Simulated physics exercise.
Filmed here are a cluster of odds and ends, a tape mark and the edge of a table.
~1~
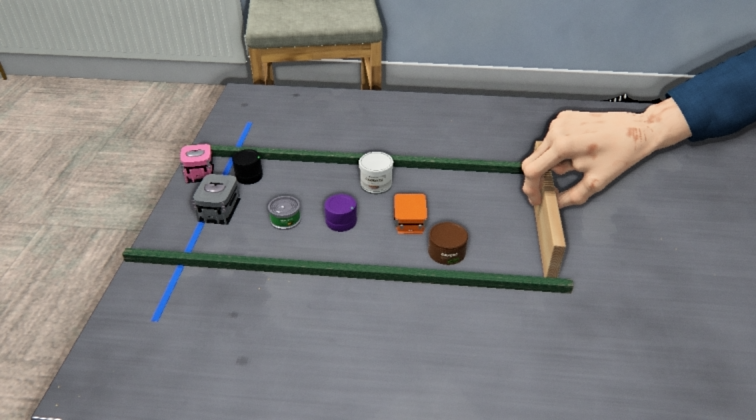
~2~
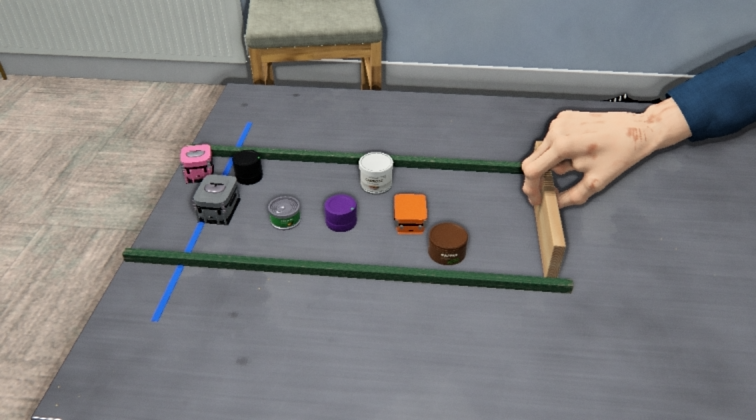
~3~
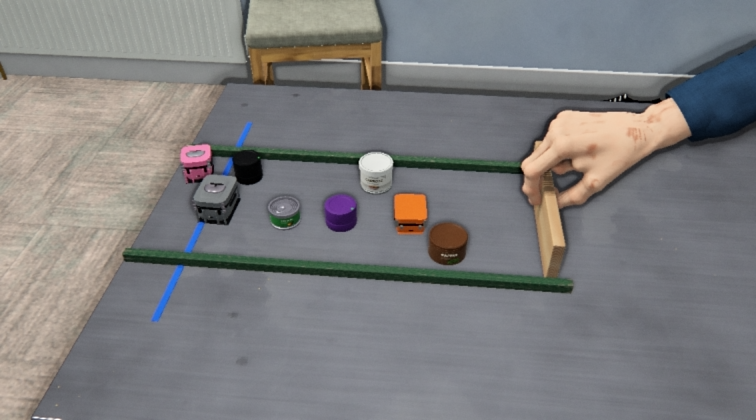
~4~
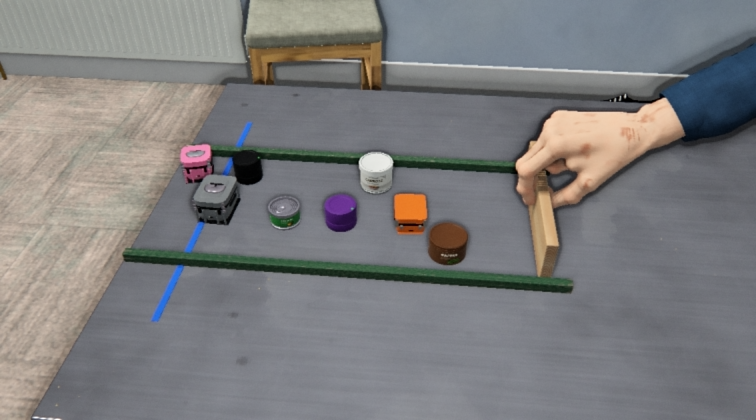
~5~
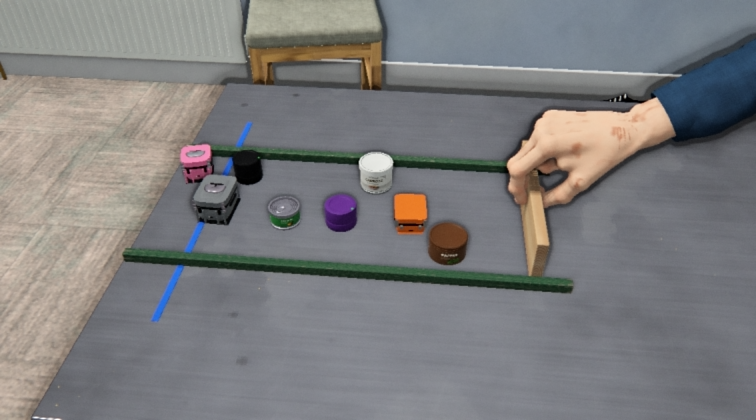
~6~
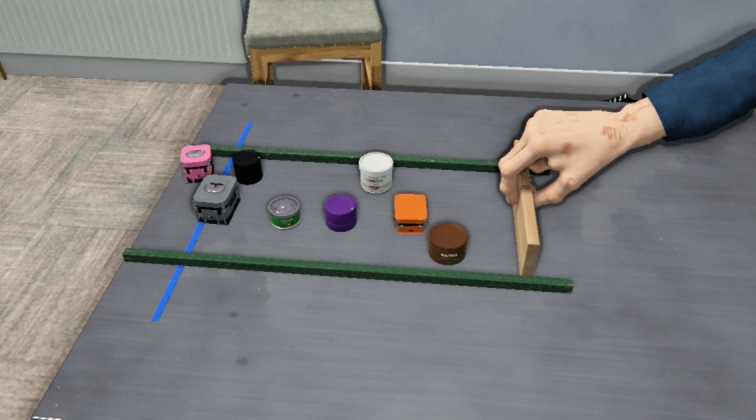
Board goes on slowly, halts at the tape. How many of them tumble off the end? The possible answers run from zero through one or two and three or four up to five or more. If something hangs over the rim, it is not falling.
Looks like just one, maybe two go over the edge.
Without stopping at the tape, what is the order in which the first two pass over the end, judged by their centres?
Pink case, grey case.
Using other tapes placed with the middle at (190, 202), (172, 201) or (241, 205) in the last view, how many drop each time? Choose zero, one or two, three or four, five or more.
5 or more; five or over; none at all.
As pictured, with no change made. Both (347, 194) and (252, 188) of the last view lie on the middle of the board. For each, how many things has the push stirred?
I make it 5 at the first spot and 8 at the other.
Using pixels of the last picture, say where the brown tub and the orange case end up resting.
About (176, 226), and about (194, 201).
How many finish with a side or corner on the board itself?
Result: 3 in all.
Early on, none off yet; pink case at rest near (198, 164); grey case at rest near (217, 199); black lid at rest near (248, 167).
Finally, the number that fall off is one or two; lost, grey case and pink case.
